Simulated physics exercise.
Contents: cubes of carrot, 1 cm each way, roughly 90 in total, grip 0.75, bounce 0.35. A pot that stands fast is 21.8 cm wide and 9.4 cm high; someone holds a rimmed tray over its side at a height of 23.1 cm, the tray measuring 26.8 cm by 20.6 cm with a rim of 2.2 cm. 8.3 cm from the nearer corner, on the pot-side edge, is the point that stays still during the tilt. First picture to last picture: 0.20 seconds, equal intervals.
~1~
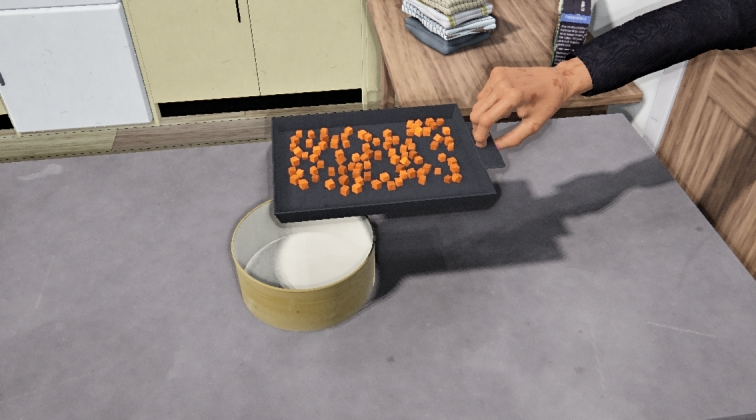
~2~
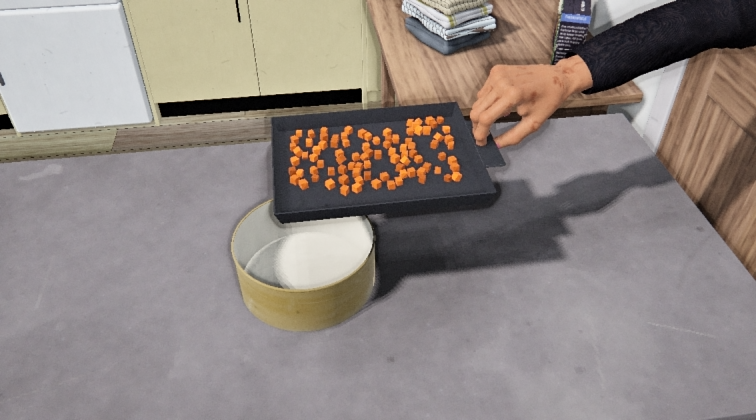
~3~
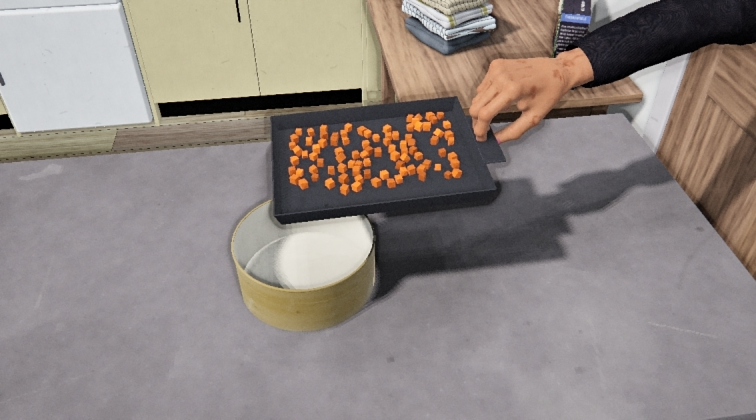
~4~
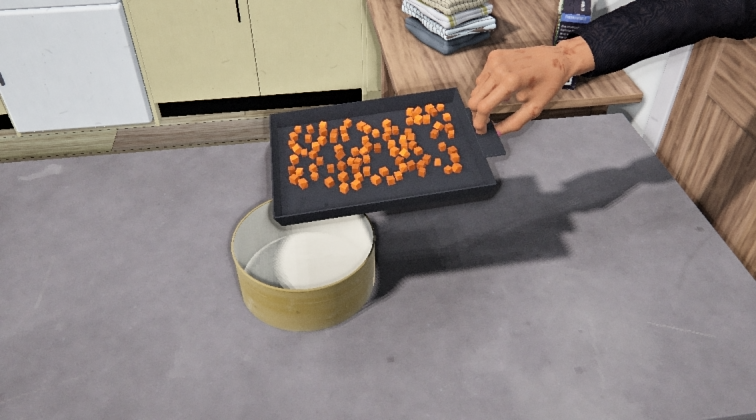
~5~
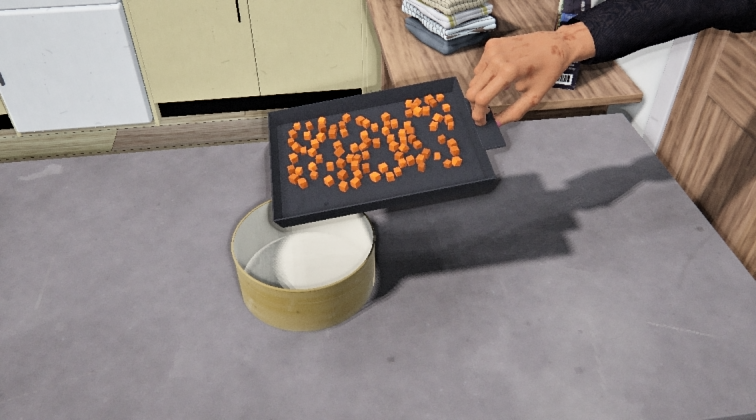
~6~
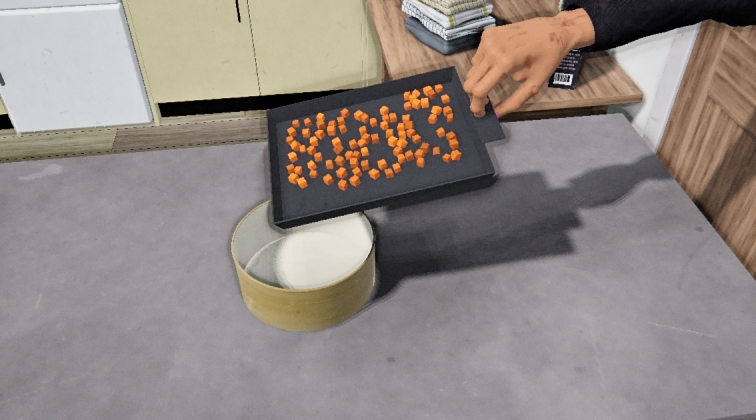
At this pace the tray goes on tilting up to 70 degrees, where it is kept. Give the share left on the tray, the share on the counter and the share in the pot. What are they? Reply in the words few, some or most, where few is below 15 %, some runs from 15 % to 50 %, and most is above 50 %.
Shares - left on the tray: Some; counter: Most; pot: Few.
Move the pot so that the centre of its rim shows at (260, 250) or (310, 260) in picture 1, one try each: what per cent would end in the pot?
Spot one: Some 20 per cent; spot two: Some 30 per cent.
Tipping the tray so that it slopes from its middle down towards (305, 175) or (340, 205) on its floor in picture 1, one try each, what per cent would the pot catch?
Roughly 10 per cent on the first try and 0 per cent on the second.
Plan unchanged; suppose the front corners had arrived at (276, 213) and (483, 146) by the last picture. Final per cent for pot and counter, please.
You'd end with pot at 15 and counter at 60.
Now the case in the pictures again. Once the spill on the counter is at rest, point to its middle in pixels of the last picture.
Look close to (217, 373) in the last picture.
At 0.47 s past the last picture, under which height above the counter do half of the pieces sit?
Around 26 cm up.
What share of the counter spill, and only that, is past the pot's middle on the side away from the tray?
Near 90 in a hundred.
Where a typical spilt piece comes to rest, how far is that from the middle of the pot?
Close to 24 cm, give or take.
Then, 0.28 s after the last picture, tilt 41 degrees; the tray holds 100 %, the pot 0 %.
Then, 0.47 s after the last picture, tilt 60 degrees; the tray holds 100 %, the pot 0 %.
Then, 0.78 s after the last picture, tilt 70 degrees; the tray holds 35 %, the pot 0 %.
In the end, tray 30 %, counter 70 %, pot 0 %.
